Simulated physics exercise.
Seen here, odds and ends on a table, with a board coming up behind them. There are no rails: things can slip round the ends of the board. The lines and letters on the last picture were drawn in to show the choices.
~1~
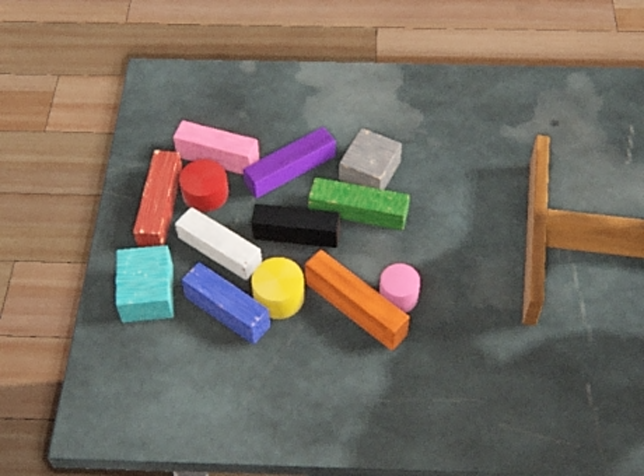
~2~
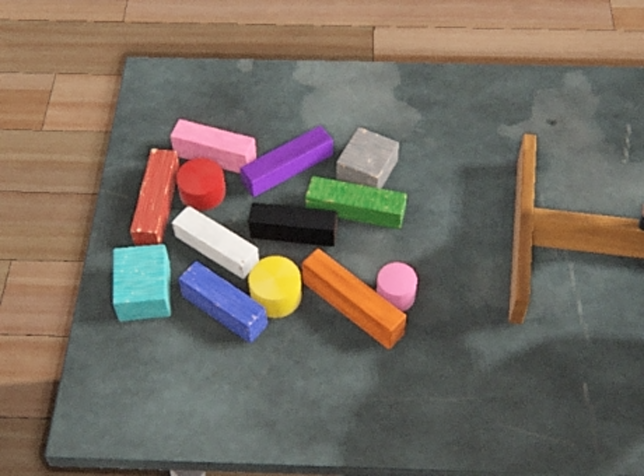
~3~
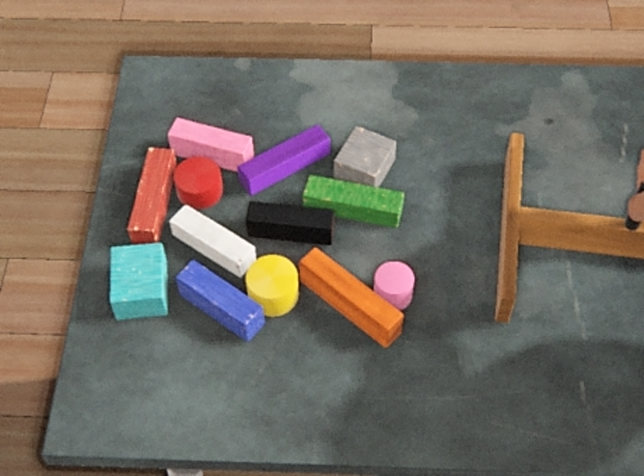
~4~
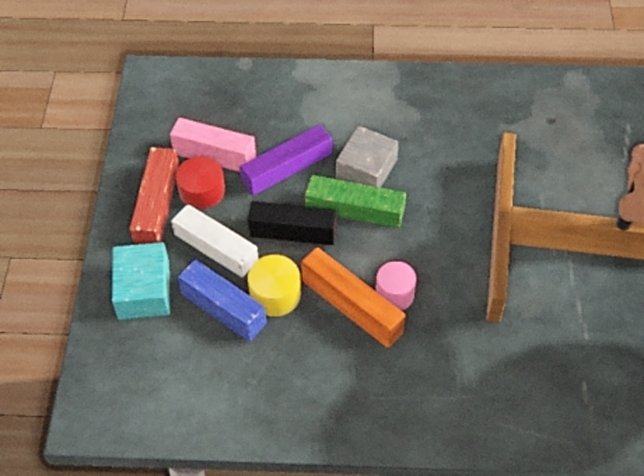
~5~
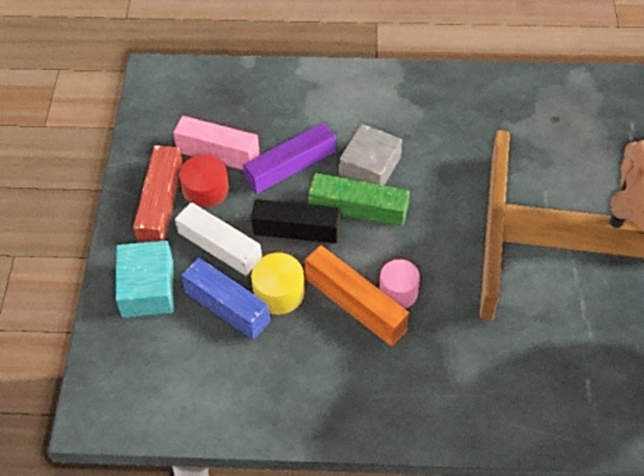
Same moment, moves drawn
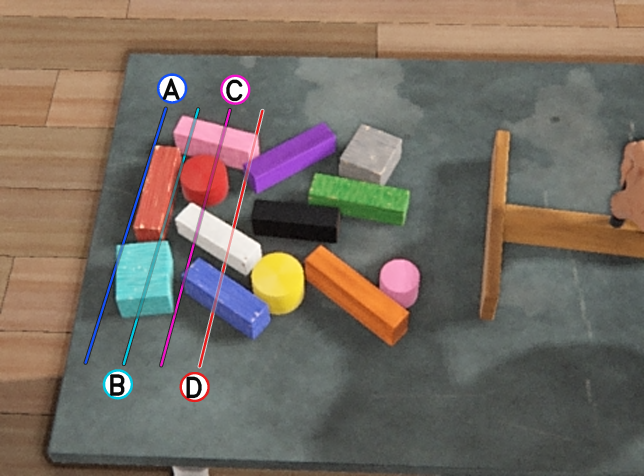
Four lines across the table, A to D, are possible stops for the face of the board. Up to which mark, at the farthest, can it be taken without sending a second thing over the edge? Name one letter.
D.
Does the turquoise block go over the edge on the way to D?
By then, no.
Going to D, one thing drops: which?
The red bar goes over.
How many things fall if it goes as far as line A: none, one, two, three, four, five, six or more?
Six or more.
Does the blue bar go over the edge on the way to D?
By then, no.
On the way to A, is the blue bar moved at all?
Yes.
On the marked copy, A at (129, 225); B at (164, 226); C at (198, 227); D at (234, 228).
Taking D. A third of the way, board (403, 206); orange stick (351, 298); pink tin (369, 276).
Two thirds of the way, board (308, 204); red bar (154, 194); red tin (192, 180).
When it is over, board (236, 202); red bar over the edge; red tin (125, 173); one fallen.
As for the rest, A drops seven; B drops four; C drops two.
